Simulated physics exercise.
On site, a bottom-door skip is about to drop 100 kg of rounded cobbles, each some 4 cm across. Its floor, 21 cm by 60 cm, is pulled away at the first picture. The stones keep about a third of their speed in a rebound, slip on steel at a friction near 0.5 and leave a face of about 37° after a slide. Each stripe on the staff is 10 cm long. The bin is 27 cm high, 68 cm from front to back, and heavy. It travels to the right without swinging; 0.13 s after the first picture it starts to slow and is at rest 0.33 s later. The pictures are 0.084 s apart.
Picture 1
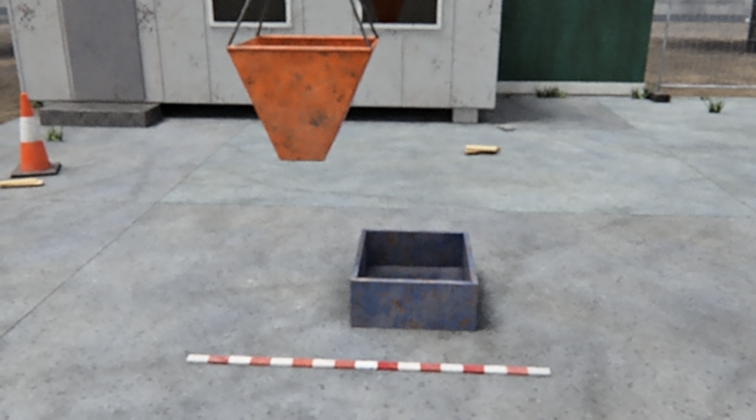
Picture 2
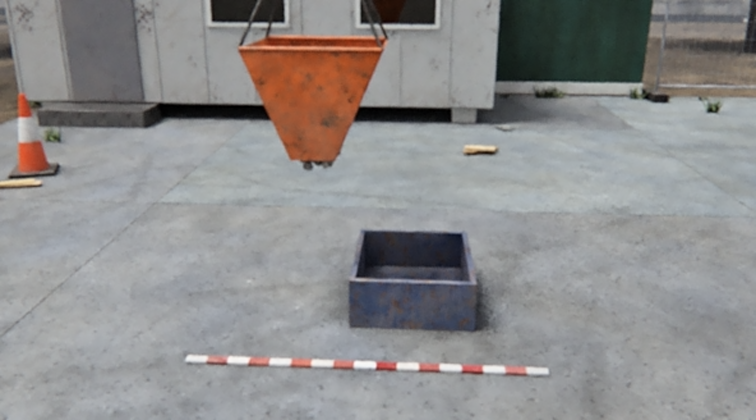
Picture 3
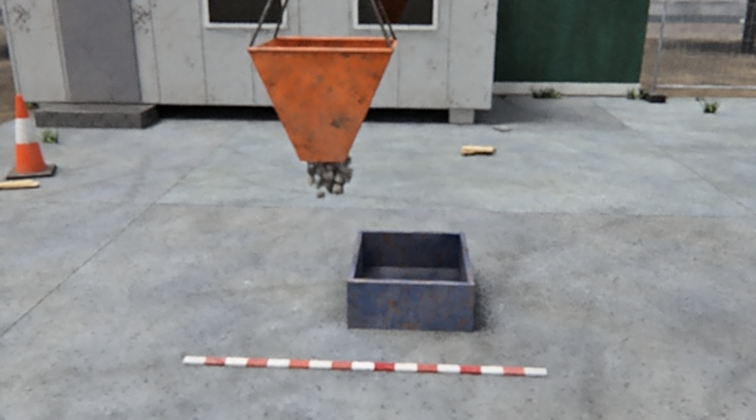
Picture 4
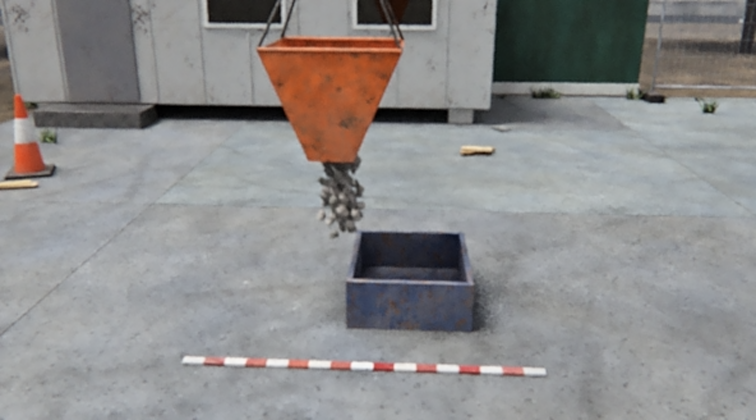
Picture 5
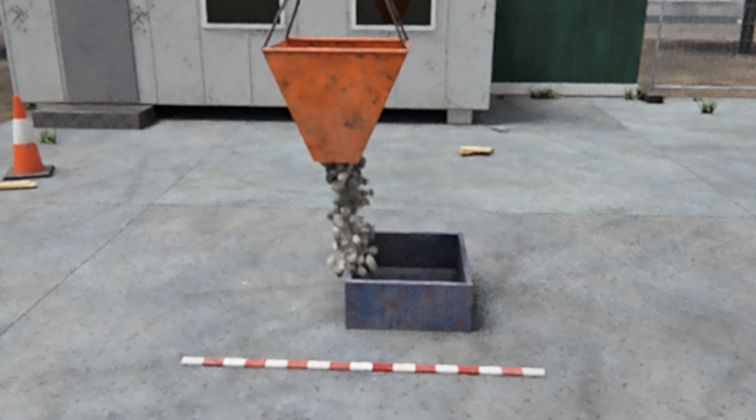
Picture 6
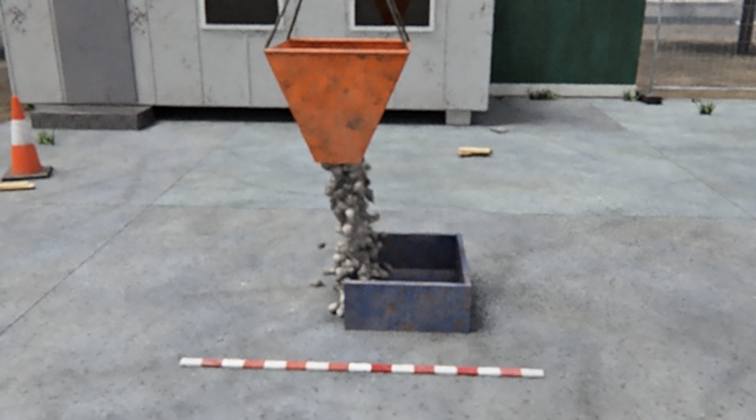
An orange skip moves right and drops grey cobbles, some landing in a blue bin.
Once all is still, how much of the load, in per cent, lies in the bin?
About 42 per cent.
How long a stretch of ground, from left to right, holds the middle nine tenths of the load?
About 110 cm.
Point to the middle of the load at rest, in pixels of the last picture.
Around (342, 287).
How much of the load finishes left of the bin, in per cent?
Near 55 in a hundred.
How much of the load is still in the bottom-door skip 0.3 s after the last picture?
About 15 per cent.
Then, 0.3 s after the last picture, 14 % in the bottom-door skip, 47 % falling or lying left of the bin, 39 % falling or lying in the bin, 1 % falling or lying beside or right of the bin; the stones farthest right are at (450, 290).
Then, 0.7 s after the last picture, 0 % in the bottom-door skip, 57 % falling or lying left of the bin, 42 % falling or lying in the bin, 1 % falling or lying beside or right of the bin; the stones farthest right are at (455, 287).
Then, 1.3 s after the last picture, 0 % in the bottom-door skip, 56 % falling or lying left of the bin, 42 % falling or lying in the bin, 1 % falling or lying beside or right of the bin; the stones farthest right are at (456, 287).
Then, 2.2 s after the last picture, 0 % in the bottom-door skip, 56 % falling or lying left of the bin, 42 % falling or lying in the bin, 1 % falling or lying beside or right of the bin; the stones farthest right are at (456, 287).
Then, 4.1 s after the last picture, 0 % in the bottom-door skip, 56 % left of the bin, 42 % in the bin, 1 % beside or right of the bin; the stones farthest right are at (456, 287).
